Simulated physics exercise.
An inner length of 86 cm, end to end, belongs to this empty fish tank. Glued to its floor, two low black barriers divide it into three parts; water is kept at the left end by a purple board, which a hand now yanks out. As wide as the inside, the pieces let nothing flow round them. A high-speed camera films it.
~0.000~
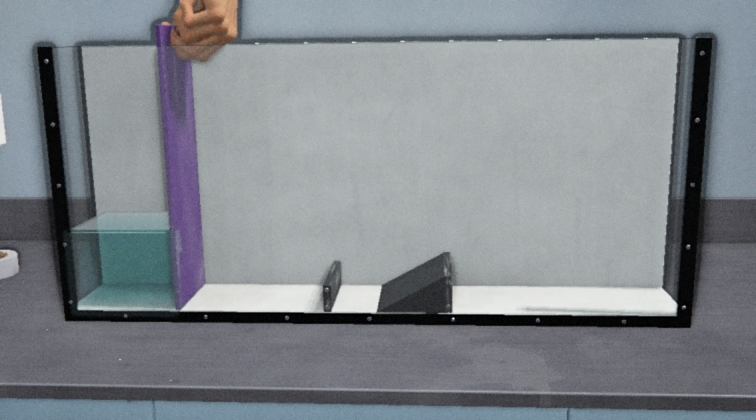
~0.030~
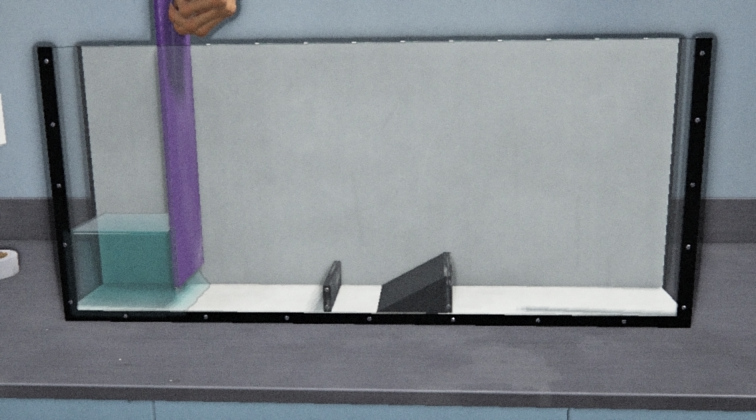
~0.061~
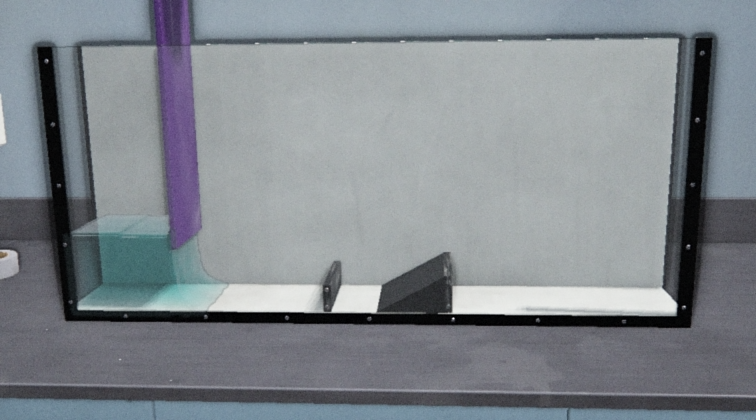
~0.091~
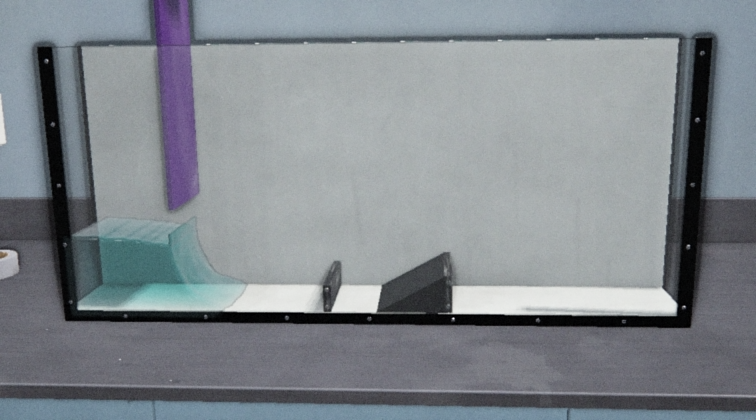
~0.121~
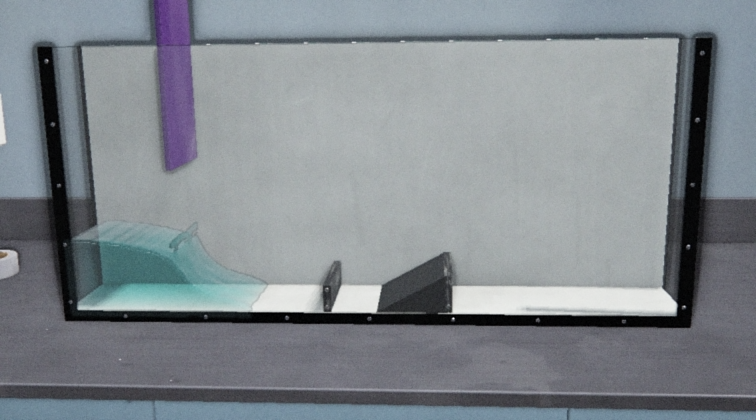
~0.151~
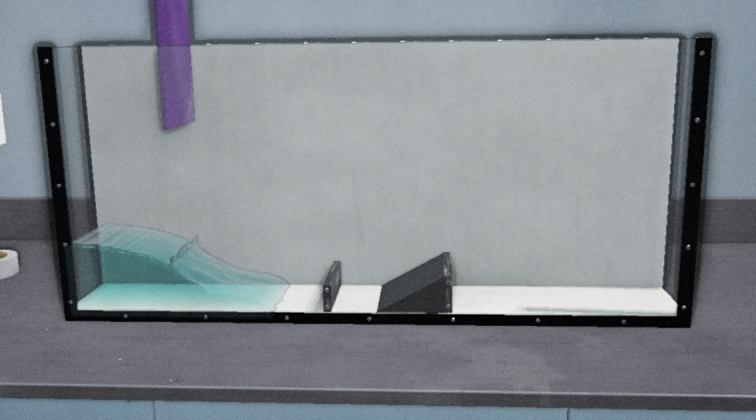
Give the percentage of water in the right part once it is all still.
I would say 6 per cent sits in the right part.
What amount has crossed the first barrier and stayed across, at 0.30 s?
It's close to 6 per cent by then.
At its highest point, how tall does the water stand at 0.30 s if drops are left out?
About 12.0 cm.
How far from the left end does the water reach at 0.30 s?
By then it's made it to close to 40 cm from the left end.
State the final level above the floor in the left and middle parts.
Respectively 3.5 cm and 4.0 cm.
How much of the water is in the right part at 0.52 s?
Roughly 0 percent.
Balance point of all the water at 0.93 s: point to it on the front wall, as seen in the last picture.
The centre of mass sits near (286, 298) on the front wall.
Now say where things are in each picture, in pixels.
In the first frame, the surface at the left wall is at (78, 232); the front along the floor is at (175, 308); the board's lower edge is at (178, 309); the first barrier (thin) has its top at (327, 287); the second barrier (ramped) has its top at (449, 278).
In the second frame, the surface at the left wall is at (78, 233); the front along the floor is at (185, 308); the board's lower edge is at (176, 286).
In the third frame, the surface at the left wall is at (78, 235); the front along the floor is at (204, 308); the board's lower edge is at (174, 248).
In the fourth frame, the surface at the left wall is at (78, 238); the front along the floor is at (225, 308); the board's lower edge is at (171, 209).
In the fifth frame, the surface at the left wall is at (79, 242); the front along the floor is at (248, 309); the board's lower edge is at (168, 169).
In the sixth frame, the surface at the left wall is at (79, 245); the front along the floor is at (271, 309); the board's lower edge is at (165, 128).
After 0.30 s 5 per cent is beyond the first barrier and 0 beyond the second.
After 0.52 s 28 per cent is beyond the first barrier and 0 beyond the second.
After 0.93 s 35 per cent is beyond the first barrier and 6 beyond the second.
In the end the left part holds 69, the middle 25 and the right 6 per cent.
